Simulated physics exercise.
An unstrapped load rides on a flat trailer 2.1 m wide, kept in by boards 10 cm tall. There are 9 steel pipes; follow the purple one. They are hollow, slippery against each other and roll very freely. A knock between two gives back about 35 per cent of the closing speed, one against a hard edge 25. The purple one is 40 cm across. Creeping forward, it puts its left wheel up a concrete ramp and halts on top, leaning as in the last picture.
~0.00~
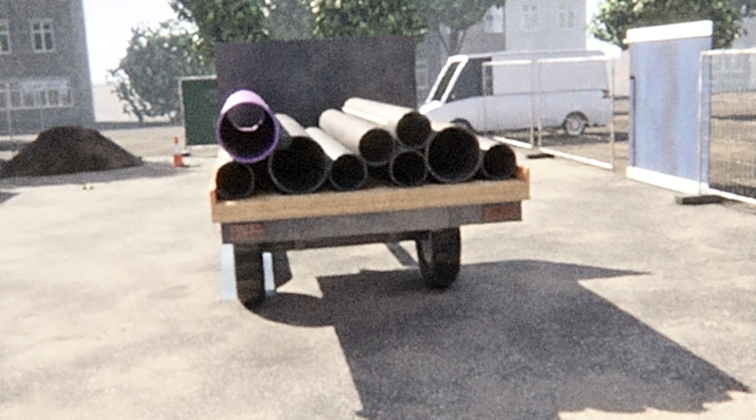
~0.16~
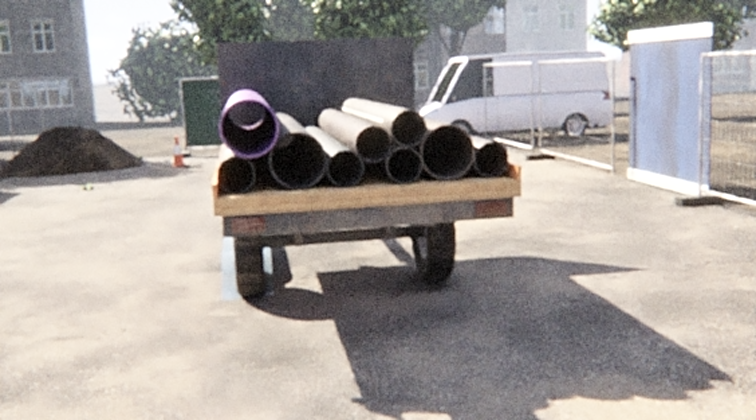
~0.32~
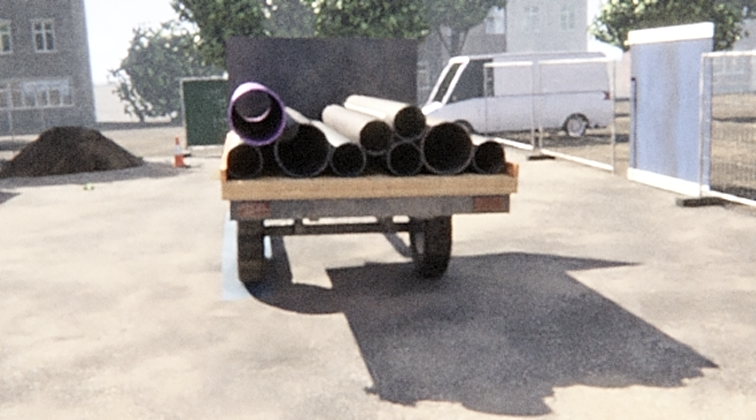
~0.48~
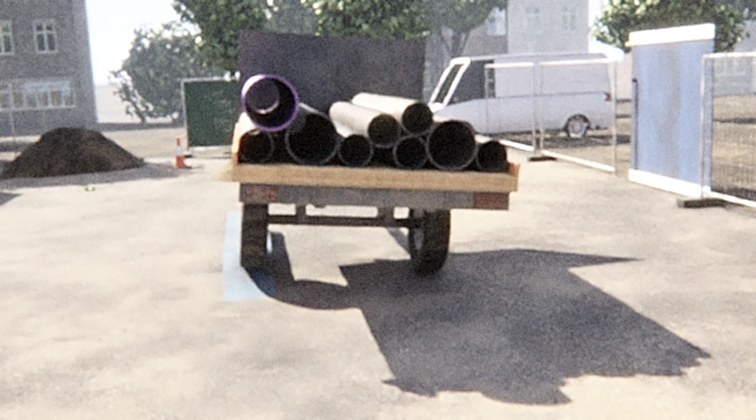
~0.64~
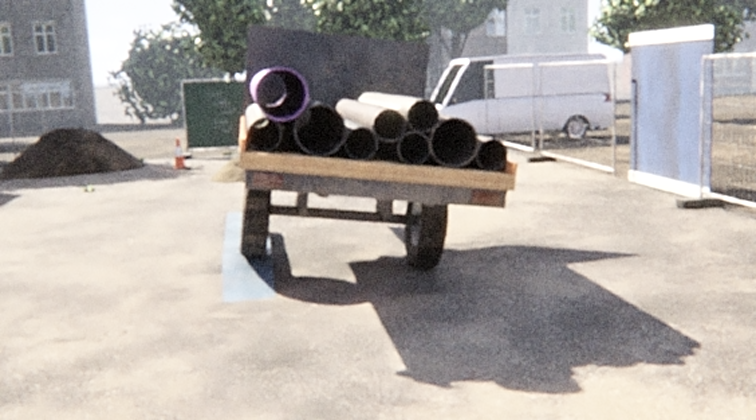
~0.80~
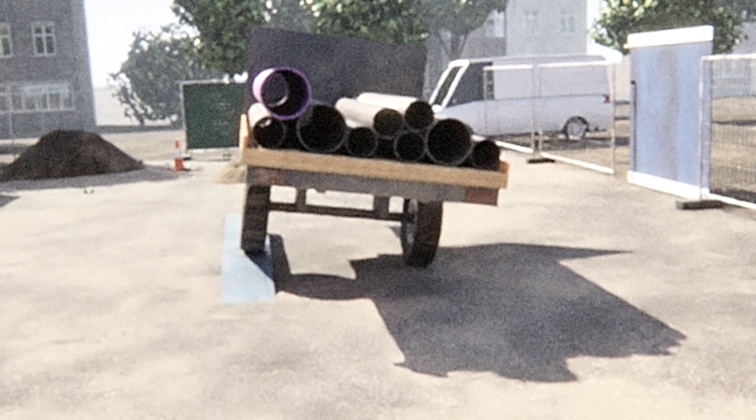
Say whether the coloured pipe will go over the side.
The purple one stays aboard.
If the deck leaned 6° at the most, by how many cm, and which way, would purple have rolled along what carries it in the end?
Some 0 cm rightwards.
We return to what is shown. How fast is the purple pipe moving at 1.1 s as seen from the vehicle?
Near 0.0 m/s.
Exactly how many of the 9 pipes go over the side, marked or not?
The count is 0.
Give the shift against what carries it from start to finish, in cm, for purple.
About: Purple 5.
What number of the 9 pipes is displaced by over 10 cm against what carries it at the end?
0 of them.
Then, 1.1 s in, purple is up on others, 30 cm from the left edge; 0 off so far.
In the end (1.5 s), purple is up on others, 30 cm from the left edge; 0 off so far.
